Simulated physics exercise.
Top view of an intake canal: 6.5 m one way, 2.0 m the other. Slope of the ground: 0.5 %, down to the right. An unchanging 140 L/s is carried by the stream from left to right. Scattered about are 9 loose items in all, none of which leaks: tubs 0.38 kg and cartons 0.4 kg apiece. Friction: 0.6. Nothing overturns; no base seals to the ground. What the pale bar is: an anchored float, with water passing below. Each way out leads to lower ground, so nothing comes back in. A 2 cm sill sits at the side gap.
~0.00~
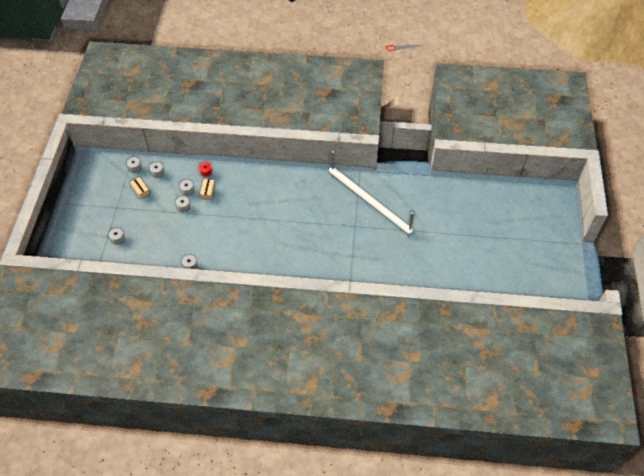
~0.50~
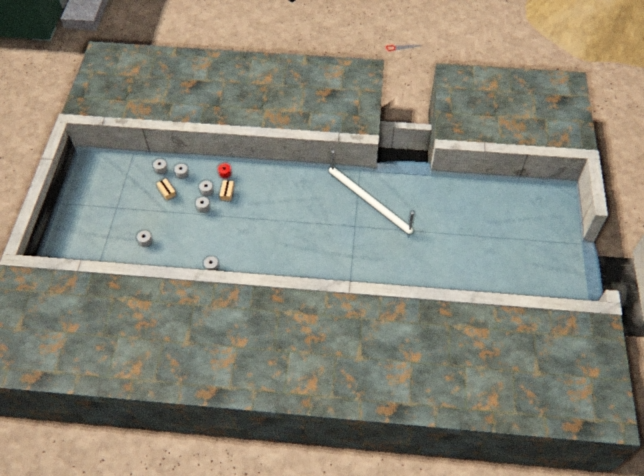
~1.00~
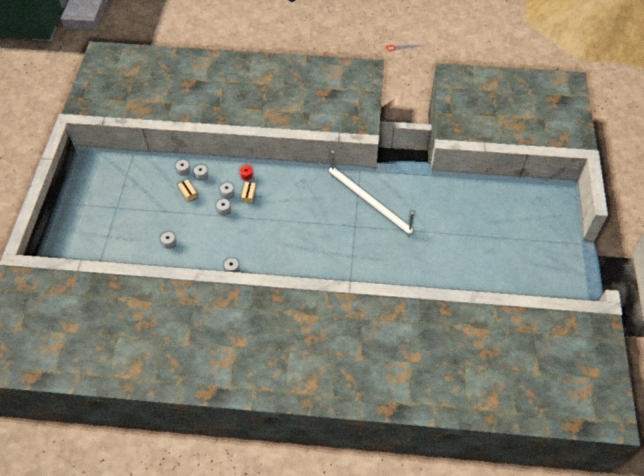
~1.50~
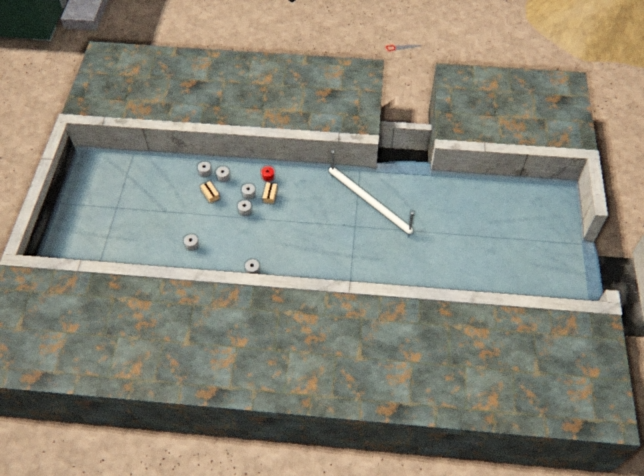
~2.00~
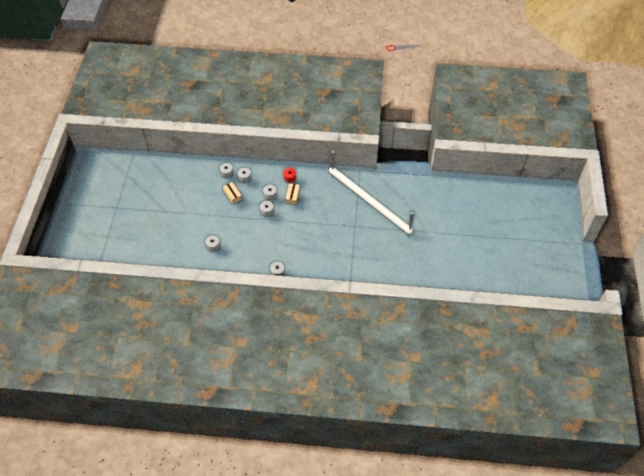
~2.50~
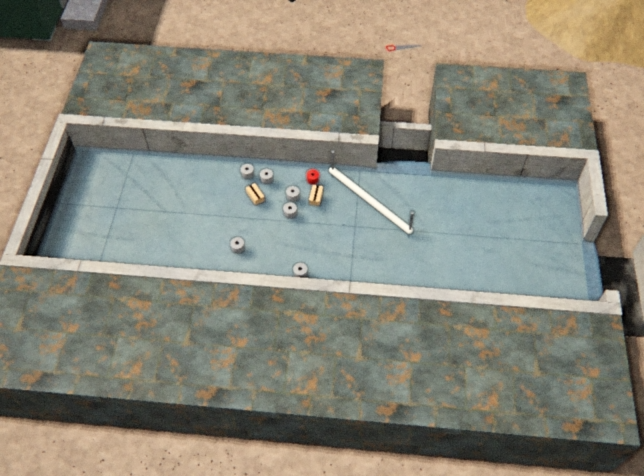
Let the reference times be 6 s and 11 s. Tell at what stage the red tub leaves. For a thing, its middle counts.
I would say late or not at all.
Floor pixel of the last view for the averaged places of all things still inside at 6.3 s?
Centred roughly on (392, 239).
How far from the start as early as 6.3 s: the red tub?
By that time, close to 250 cm.
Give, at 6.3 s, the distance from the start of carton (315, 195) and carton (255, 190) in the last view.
In turn they sit 250 cm and 300 cm away.
After 3.5 s the red tub is near (343, 184), 1.8 m from its start, afloat; 0 of 9 are out; 9 afloat.
After 6.3 s the red tub is near (381, 214), 2.3 m from its start, afloat; 0 of 9 are out; 9 afloat.
After 10.0 s the red tub is near (425, 239), 2.9 m from its start, afloat; 1 of 9 are out; 8 afloat.
After 14.0 s the red tub is near (518, 255), 4.0 m from its start, afloat; 4 of 9 are out; 5 afloat.
